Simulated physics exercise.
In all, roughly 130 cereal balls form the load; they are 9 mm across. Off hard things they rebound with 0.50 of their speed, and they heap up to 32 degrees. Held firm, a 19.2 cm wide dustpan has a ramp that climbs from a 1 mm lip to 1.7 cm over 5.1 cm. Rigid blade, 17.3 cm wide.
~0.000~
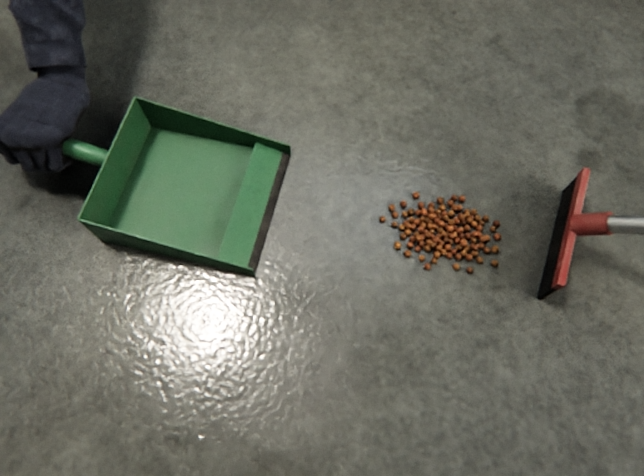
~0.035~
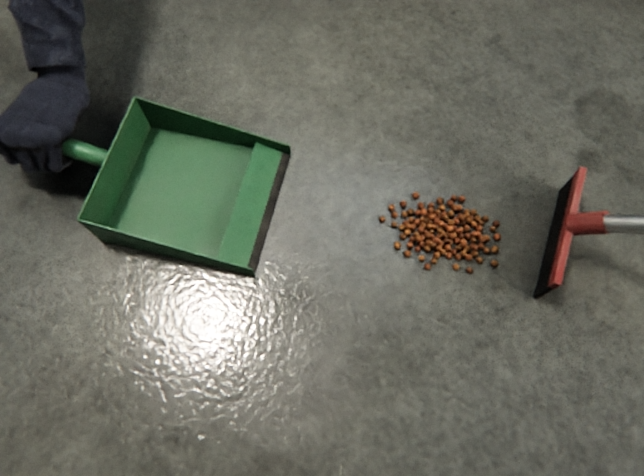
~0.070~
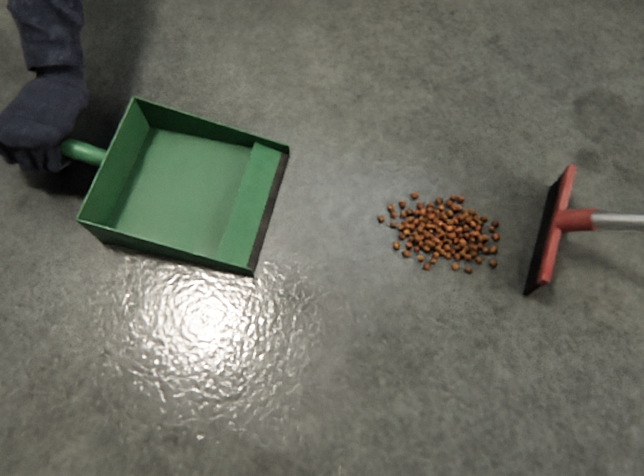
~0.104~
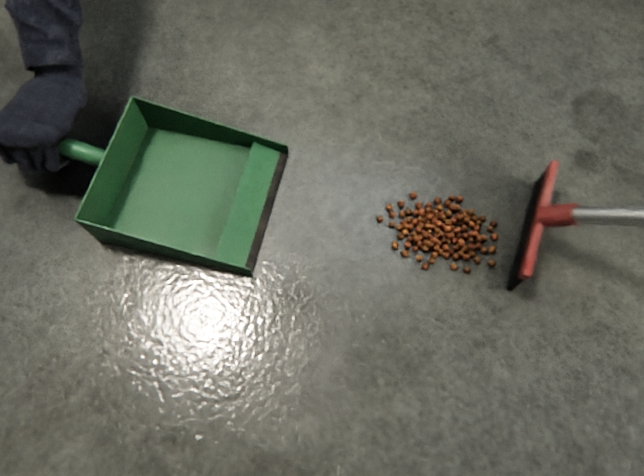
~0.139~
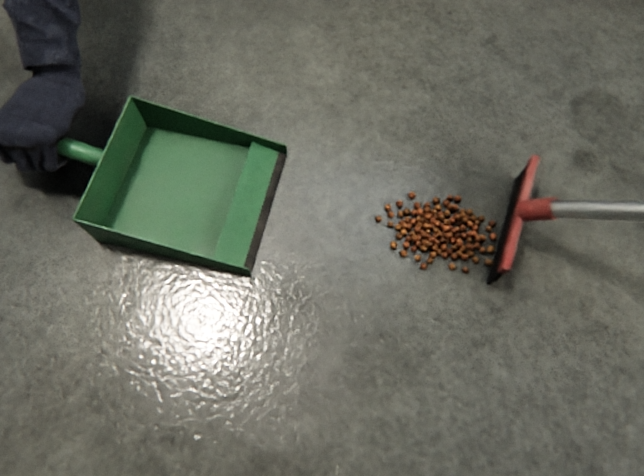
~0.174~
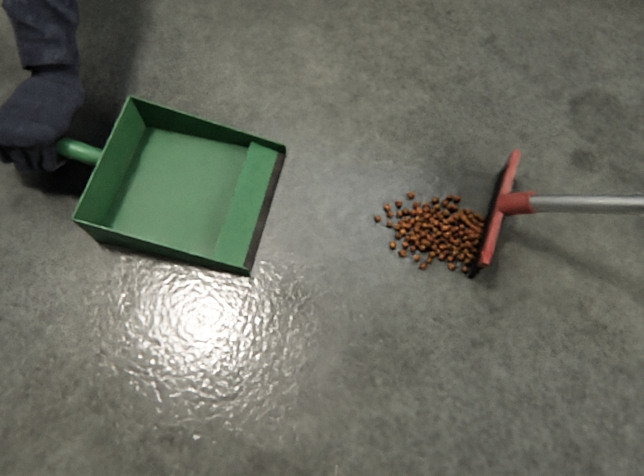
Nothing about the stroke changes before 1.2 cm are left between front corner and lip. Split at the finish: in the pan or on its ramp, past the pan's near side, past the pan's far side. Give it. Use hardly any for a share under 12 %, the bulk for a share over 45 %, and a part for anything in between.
In the pan or on its ramp: A part, past the pan's near side: Hardly any, past the pan's far side: A part.
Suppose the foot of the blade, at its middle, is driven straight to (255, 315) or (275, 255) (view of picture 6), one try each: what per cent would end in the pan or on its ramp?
The two tries give roughly 5 and 20 %.
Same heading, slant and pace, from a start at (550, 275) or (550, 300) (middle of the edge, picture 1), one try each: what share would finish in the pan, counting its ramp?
Estimates: 30 percent and 20 percent.
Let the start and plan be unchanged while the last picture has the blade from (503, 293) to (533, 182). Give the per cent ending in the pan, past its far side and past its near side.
The pan gets 0, the far side 0 and the near side 10.
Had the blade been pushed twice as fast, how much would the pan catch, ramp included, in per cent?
Share: About 35 %.
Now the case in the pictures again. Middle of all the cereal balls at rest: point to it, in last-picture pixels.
I'd put it at about (275, 180).
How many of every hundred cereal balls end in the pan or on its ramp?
Close to 35 in a hundred end up there.
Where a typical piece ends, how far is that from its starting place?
Median shift: Approx. 26 cm.
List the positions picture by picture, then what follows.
The first picture shows blade from (558, 285) to (583, 175), moved 0.0 cm, 0 of the pieces shifted so far; middle of the pieces at (440, 230); pan at (186, 193).
The second picture shows blade from (554, 284) to (579, 174), moved 0.4 cm, 0 of the pieces shifted so far; middle of the pieces at (440, 231).
The third picture shows blade from (542, 281) to (568, 172), moved 1.7 cm, 0 of the pieces shifted so far; middle of the pieces at (439, 231).
The fourth picture shows blade from (524, 276) to (552, 167), moved 3.7 cm, 0 of the pieces shifted so far; middle of the pieces at (438, 230).
The fifth picture shows blade from (503, 269) to (532, 162), moved 6.1 cm, 0 of the pieces shifted so far; middle of the pieces at (436, 230).
The sixth picture shows blade from (483, 263) to (514, 157), moved 8.5 cm, 19 of the pieces shifted so far; middle of the pieces at (436, 230); pan at (181, 193). The blade's pace is about 0.69 m/s, heading 6 degrees away from the viewer's side.
After 0.38 s, middle of the blade 16 cm from the lip; 0 % over the lip, far side 15 %, near side 0 %.
After 0.51 s, middle of the blade 7 cm from the lip; 0 % over the lip, far side 20 %, near side 0 %.
Then, at 0.78 s, middle of the blade 3 cm from the lip; 35 % over the lip, far side 25 %, near side 0 %.
At rest (1.2 s), pan 35 %, near side 0 %, far side 25 %, in front of the lip or behind the blade 40 %.
